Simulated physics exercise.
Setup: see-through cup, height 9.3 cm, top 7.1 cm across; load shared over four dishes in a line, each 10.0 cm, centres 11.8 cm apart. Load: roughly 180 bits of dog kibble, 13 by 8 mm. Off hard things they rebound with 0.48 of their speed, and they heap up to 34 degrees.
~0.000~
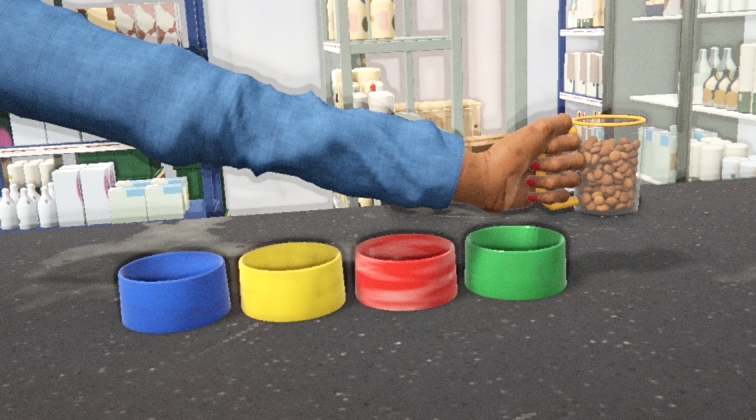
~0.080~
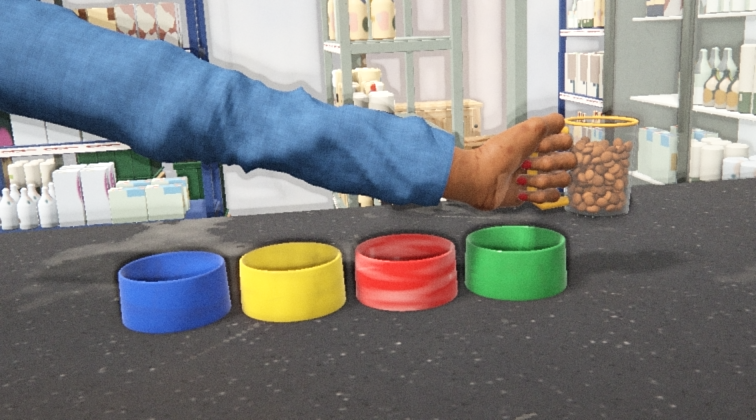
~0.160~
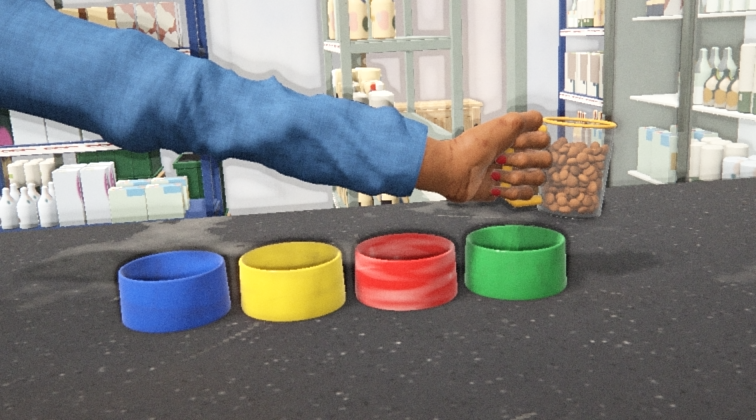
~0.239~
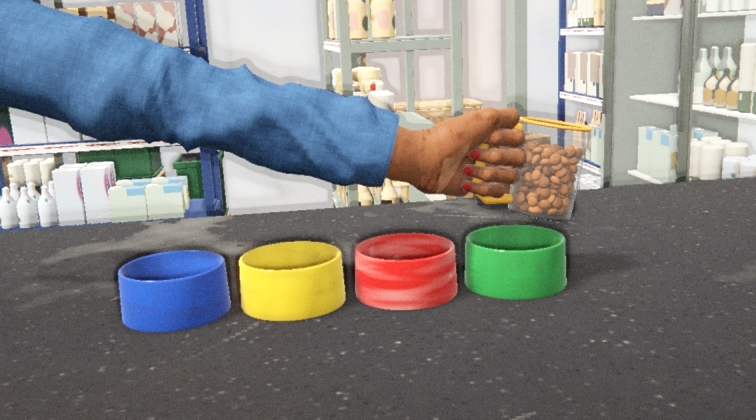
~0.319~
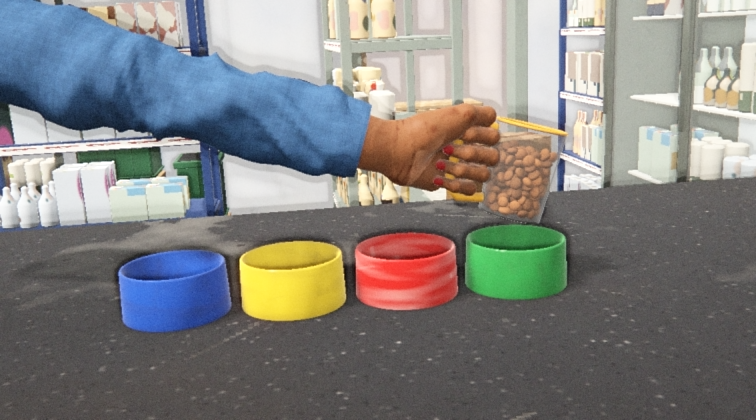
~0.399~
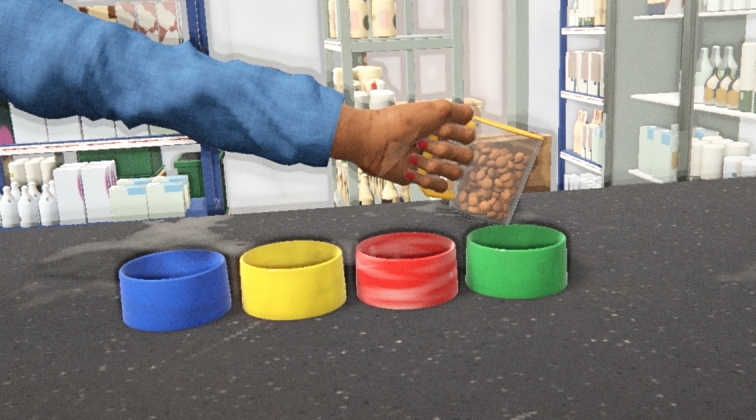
The clip shows a hand in a blue sleeve holding a clear cup of small brown pieces behind a row of blue, yellow, red and green dishes, moving it left across the counter while gradually tilting it.
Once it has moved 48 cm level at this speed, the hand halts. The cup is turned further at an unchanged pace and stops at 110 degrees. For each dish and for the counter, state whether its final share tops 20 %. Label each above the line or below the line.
Red: Below the line; blue: Above the line; green: Below the line; yellow: Below the line; counter: Below the line.
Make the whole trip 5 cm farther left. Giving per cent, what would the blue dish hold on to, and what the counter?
After the change, blue takes 100 while the counter takes 0.
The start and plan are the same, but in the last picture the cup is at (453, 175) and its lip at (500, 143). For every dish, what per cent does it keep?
Then red 0, blue 90, green 0, and yellow 0.
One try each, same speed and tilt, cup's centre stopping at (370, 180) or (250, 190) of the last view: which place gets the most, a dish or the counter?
The biggest share goes to red first, then to yellow.
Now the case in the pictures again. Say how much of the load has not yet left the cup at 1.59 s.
Load share: Near 100 percent.
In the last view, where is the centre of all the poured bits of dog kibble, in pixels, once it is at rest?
I'd say roughly (185, 291).
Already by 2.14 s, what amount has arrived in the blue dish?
Some 40 per cent.
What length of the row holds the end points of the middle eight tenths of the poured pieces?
Length: Approx. 5 cm.
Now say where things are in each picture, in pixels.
Cup at (607, 165), tilt 0 degrees, lip at (640, 119), moved 0.0 cm; middle of the pieces at (607, 176); green dish at (515, 239); red dish at (405, 248); yellow dish at (290, 257); blue dish at (172, 267), in the first picture.
Cup at (598, 166), tilt 2 degrees, lip at (633, 120), moved 1.0 cm; middle of the pieces at (599, 177), in the second picture.
Cup at (574, 167), tilt 6 degrees, lip at (611, 124), moved 3.6 cm; middle of the pieces at (573, 178), in the third picture.
Cup at (547, 169), tilt 11 degrees, lip at (588, 128), moved 6.5 cm; middle of the pieces at (546, 179), in the fourth picture.
Cup at (520, 171), tilt 15 degrees, lip at (564, 133), moved 9.5 cm; middle of the pieces at (518, 181), in the fifth picture.
Cup at (493, 172), tilt 20 degrees, lip at (540, 138), moved 12.4 cm; middle of the pieces at (491, 182); green dish at (516, 237); red dish at (405, 246); yellow dish at (291, 255); blue dish at (173, 265). The cup turns about 60 degrees a second and travels 36 cm a second, in the sixth picture.
After 1.11 s, tilt 62 degrees; cup holds 100 %.
After 1.59 s, tilt 90 degrees; cup holds 100 %.
After 2.14 s, tilt 110 degrees; cup holds 60 %, blue 40 %.
At rest (4.2 s), red 0 %, blue 95 %, green 0 %, yellow 0 %, counter 0 %, cup 5 %.
